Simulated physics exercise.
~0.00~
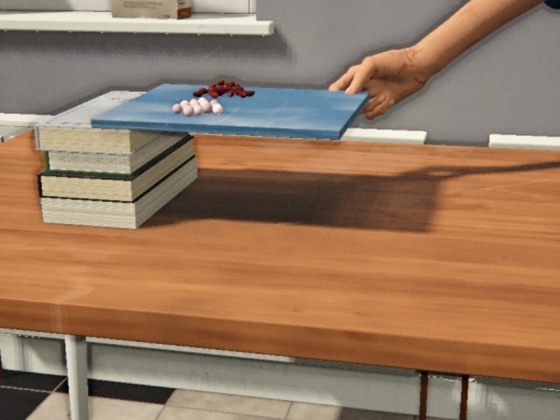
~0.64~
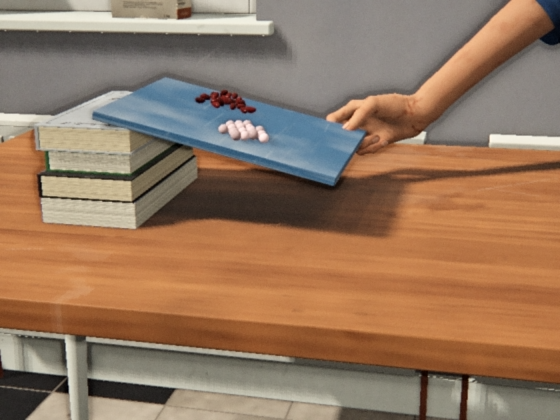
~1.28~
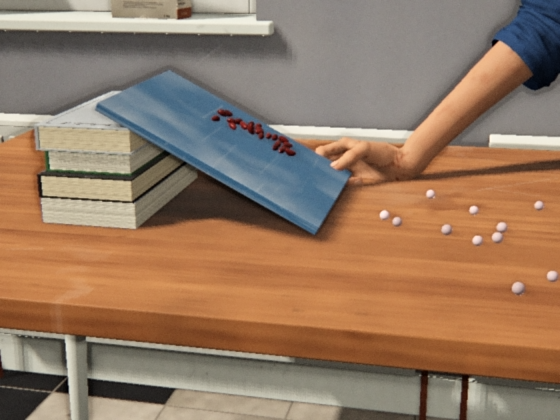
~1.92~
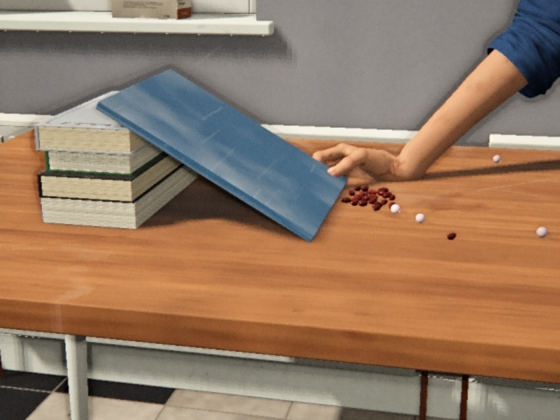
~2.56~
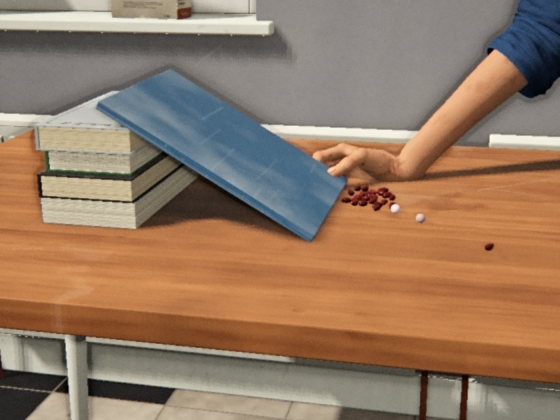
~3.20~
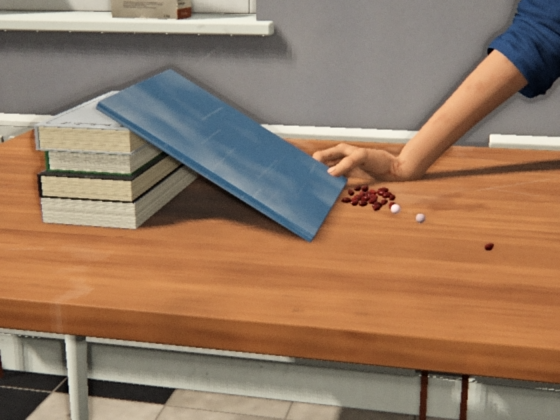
The footage shows a hand lowering one end of a blue board propped on stacked books; small whitish balls roll off and scatter across the wooden table, then dark red pieces slide down, most settling in a heap at the board's foot beside two remaining pale balls.
